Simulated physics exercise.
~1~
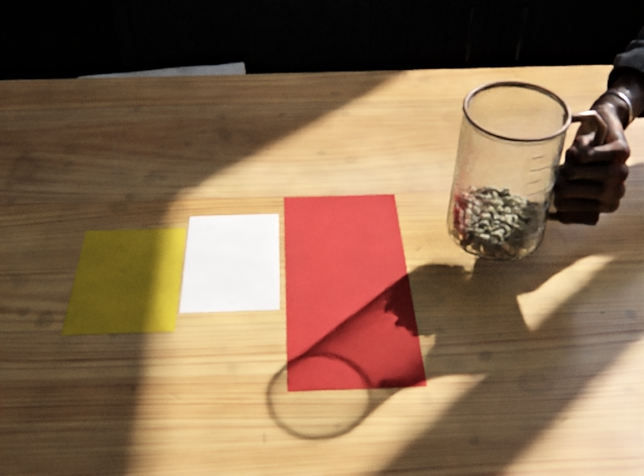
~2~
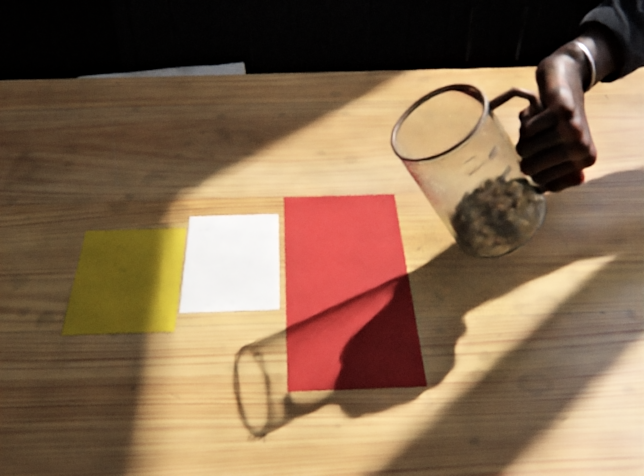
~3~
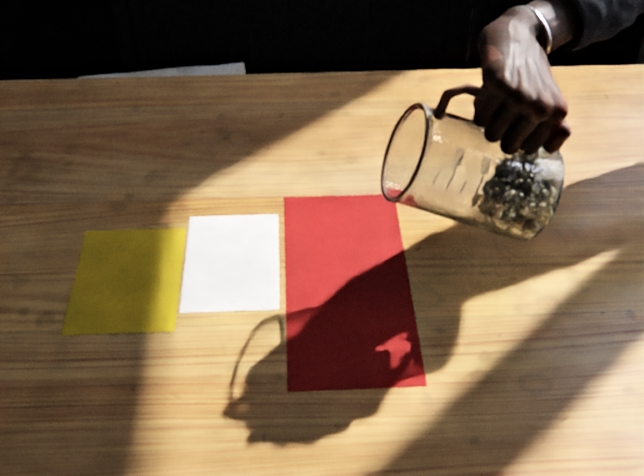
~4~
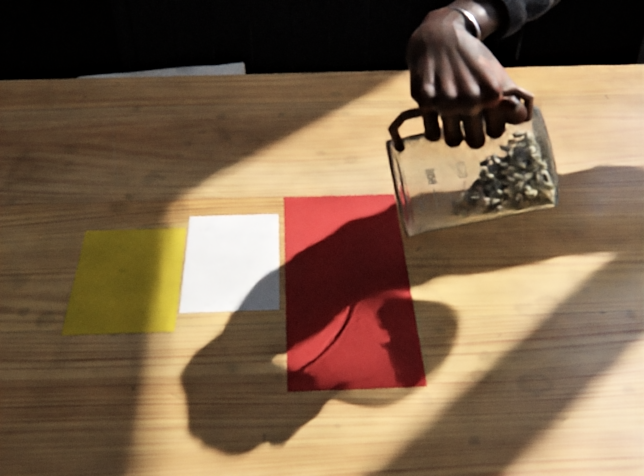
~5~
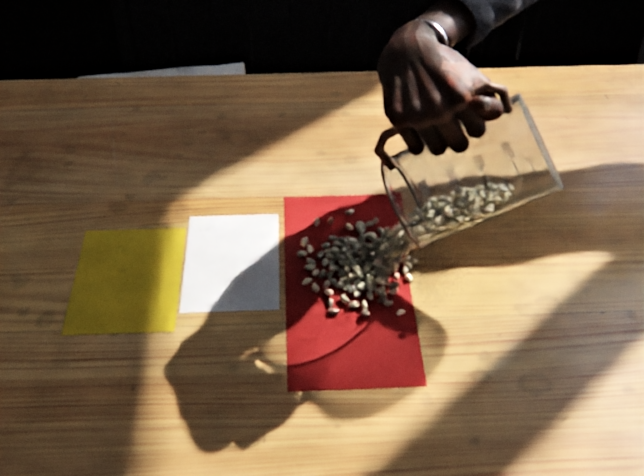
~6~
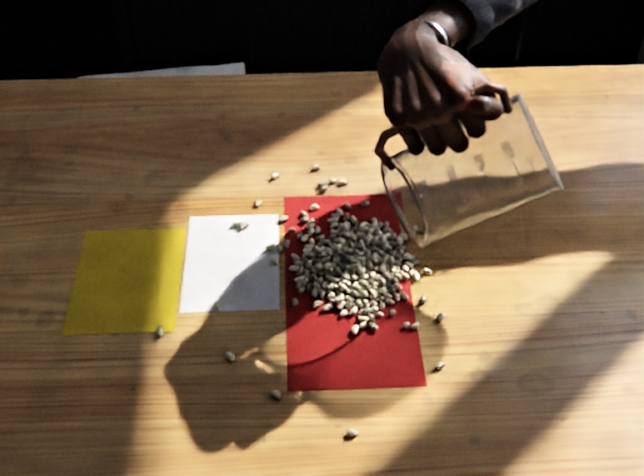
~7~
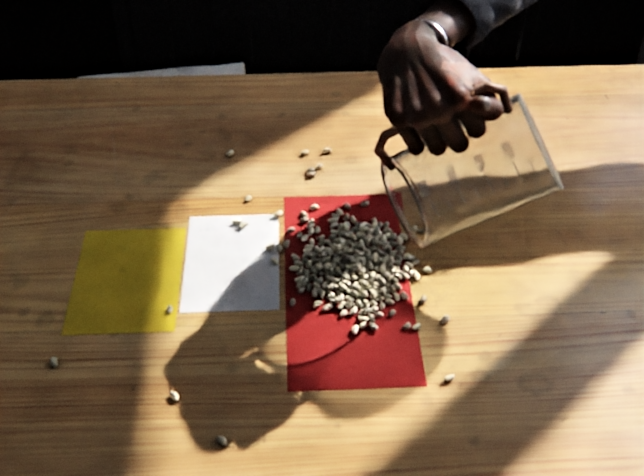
A hand tips a clear jug, pouring pale beans onto the red mat, and some scatter.
